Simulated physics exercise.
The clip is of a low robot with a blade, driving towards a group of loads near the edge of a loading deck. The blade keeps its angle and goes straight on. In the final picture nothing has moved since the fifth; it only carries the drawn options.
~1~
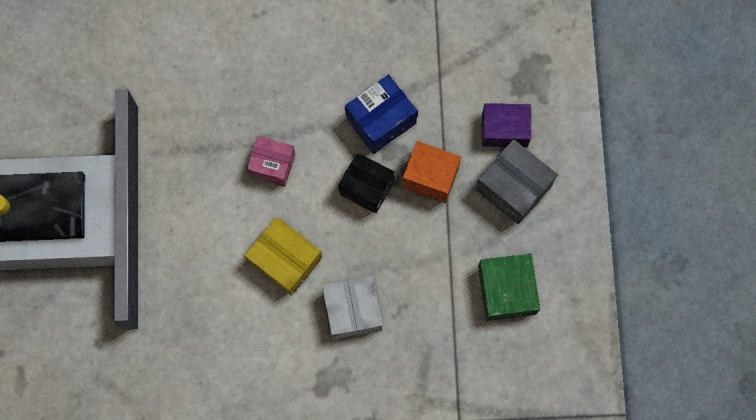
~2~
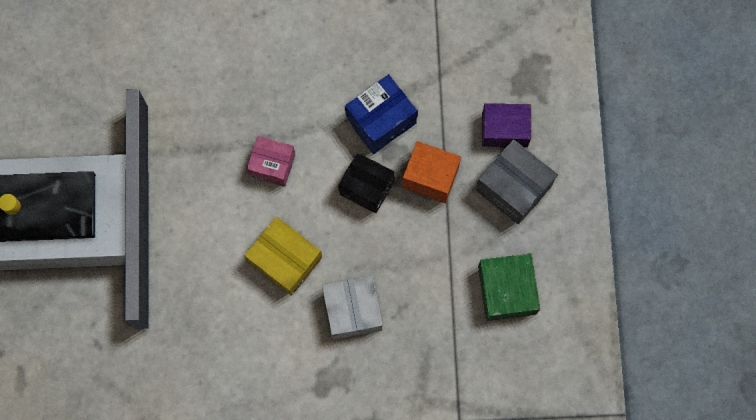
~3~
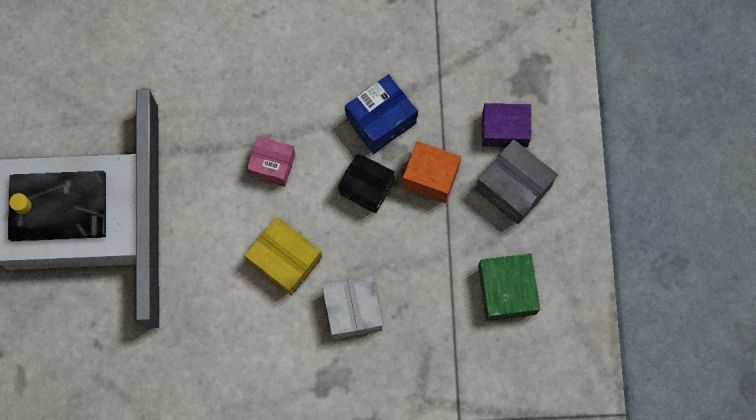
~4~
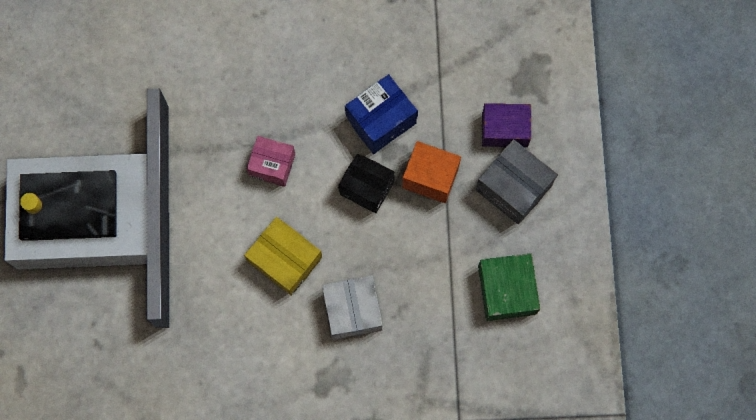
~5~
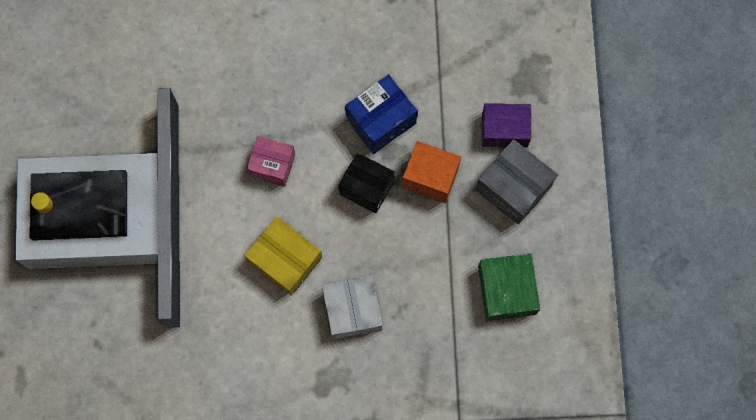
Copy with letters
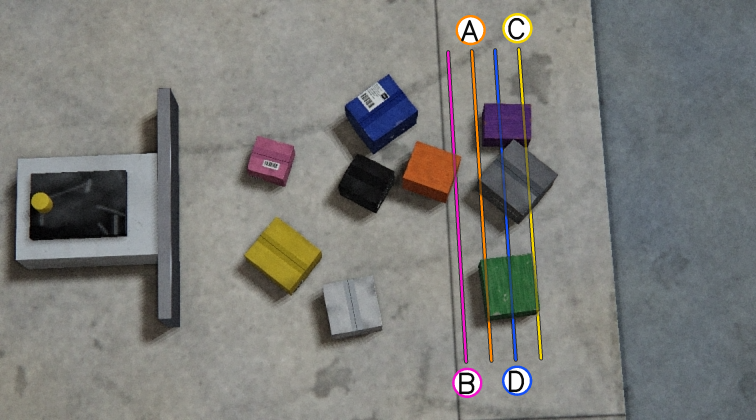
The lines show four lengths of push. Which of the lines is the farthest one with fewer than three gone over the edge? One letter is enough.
Stop at C.
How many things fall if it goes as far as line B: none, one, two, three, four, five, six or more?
By then, none.
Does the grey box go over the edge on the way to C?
Yes.
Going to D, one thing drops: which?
The grey box goes over.
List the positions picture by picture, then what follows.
Green crate (509, 288); white box (353, 308); pink parcel (271, 162), in the first frame.
Robot (54, 206); blue parcel (381, 115), in the second frame.
Robot (65, 205); purple crate (506, 126), in the third frame.
Robot (76, 205); yellow box (284, 257), in the fourth frame.
Robot (86, 204); green crate (509, 288); white box (353, 308); pink parcel (271, 162), in the fifth frame.
On the copy, A at (481, 202); B at (457, 203); C at (530, 200); D at (505, 201).
On C. First, robot (219, 199); white box (373, 318); pink parcel (323, 160).
Then, robot (349, 193); grey box (558, 181); green crate (516, 287).
Finally, robot (452, 189); grey box over the edge; purple crate (597, 125); one fallen.
By contrast, A is within the limit but short; B is within the limit but short; D is within the limit but short.
